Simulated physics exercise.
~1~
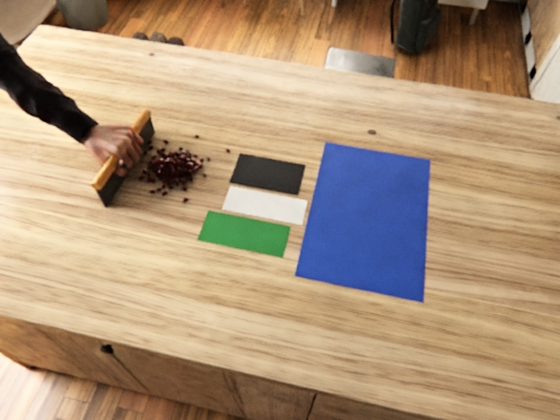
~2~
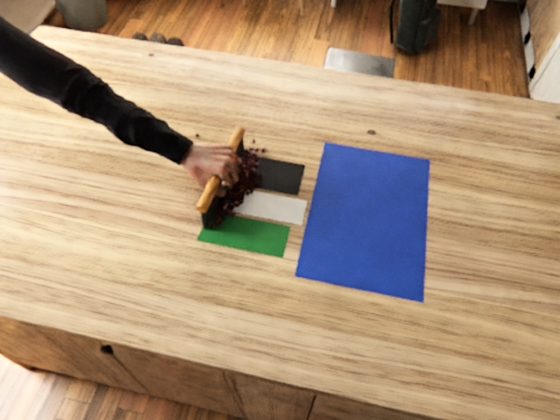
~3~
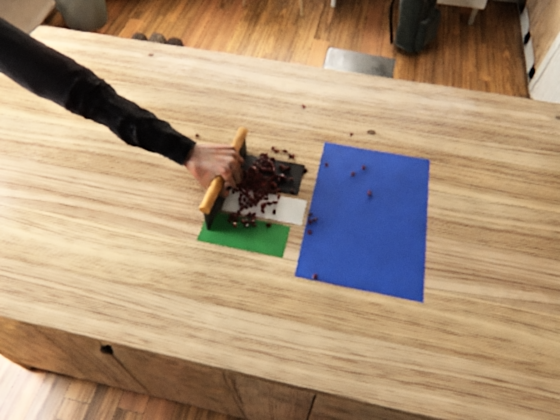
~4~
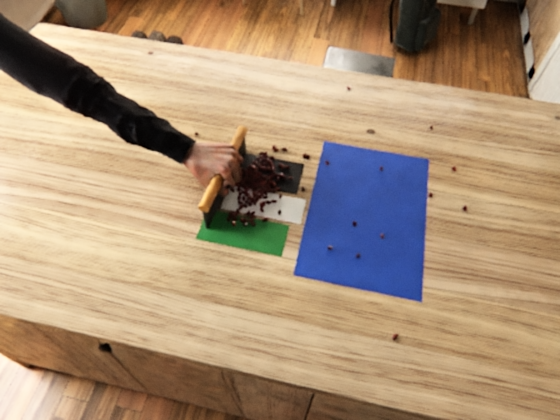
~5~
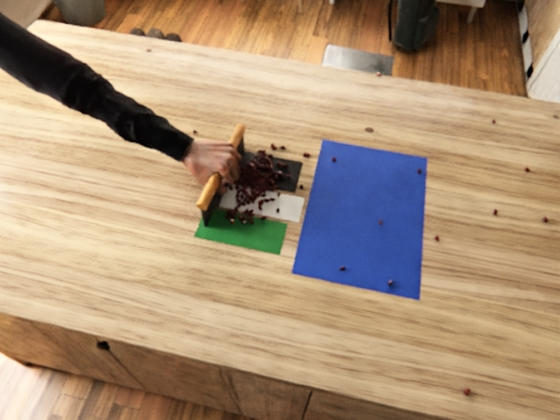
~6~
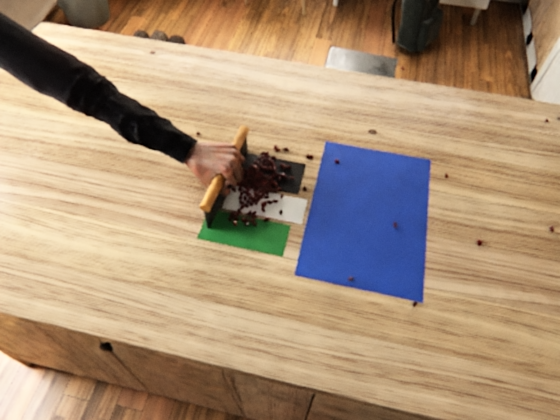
At first, a hand holds a wooden-handled scraper at the left of a pale wood-grained counter, beside a loose pile of dark red beans, with black, white, green and blue mats lying to the right. The hand pushes the scraper to the right, driving the beans onto the smaller mats. The blade then stops near their left edge, while some beans scatter ahead across the blue mat and the bare wood beyond. By the end, the hand still holds the scraper in place, with most beans clustered on the black and white mats, a few on the green one, and strays farther right.
